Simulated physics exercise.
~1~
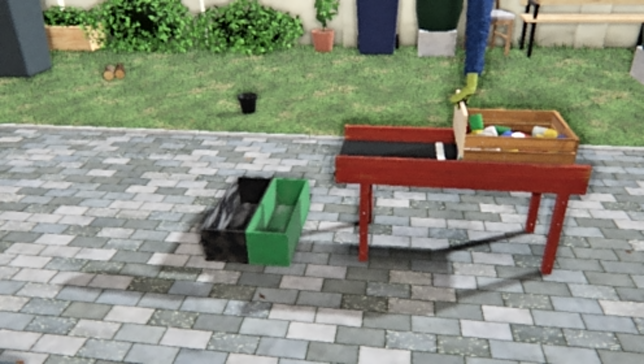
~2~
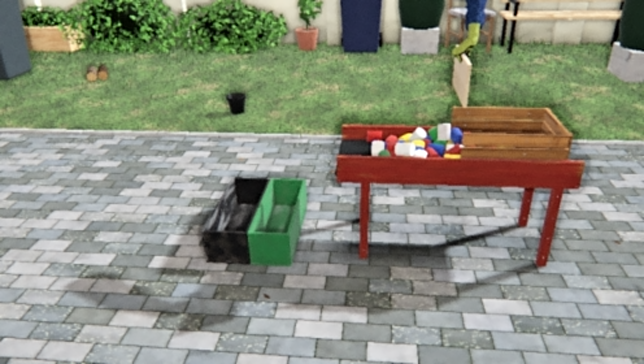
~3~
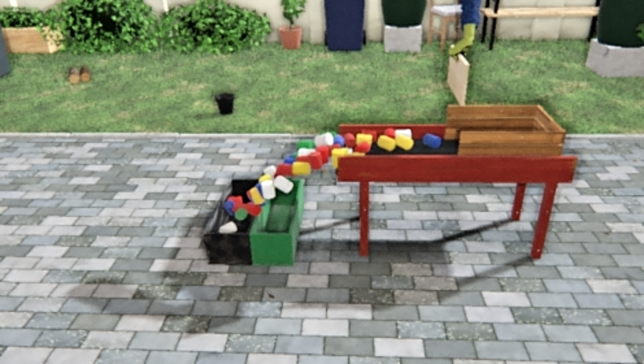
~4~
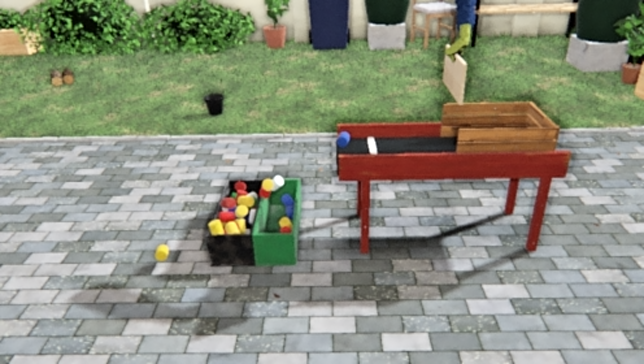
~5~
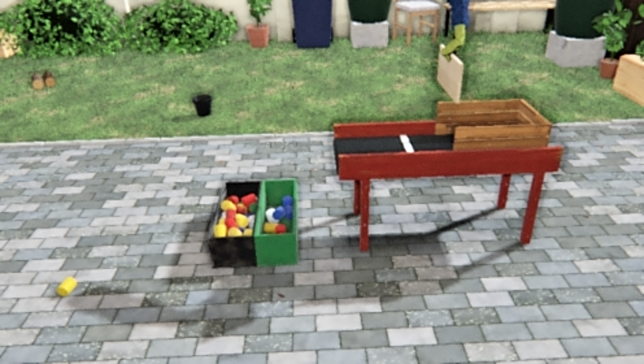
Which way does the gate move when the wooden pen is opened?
The gate moves up, lifted clear of the pen by a gloved hand.
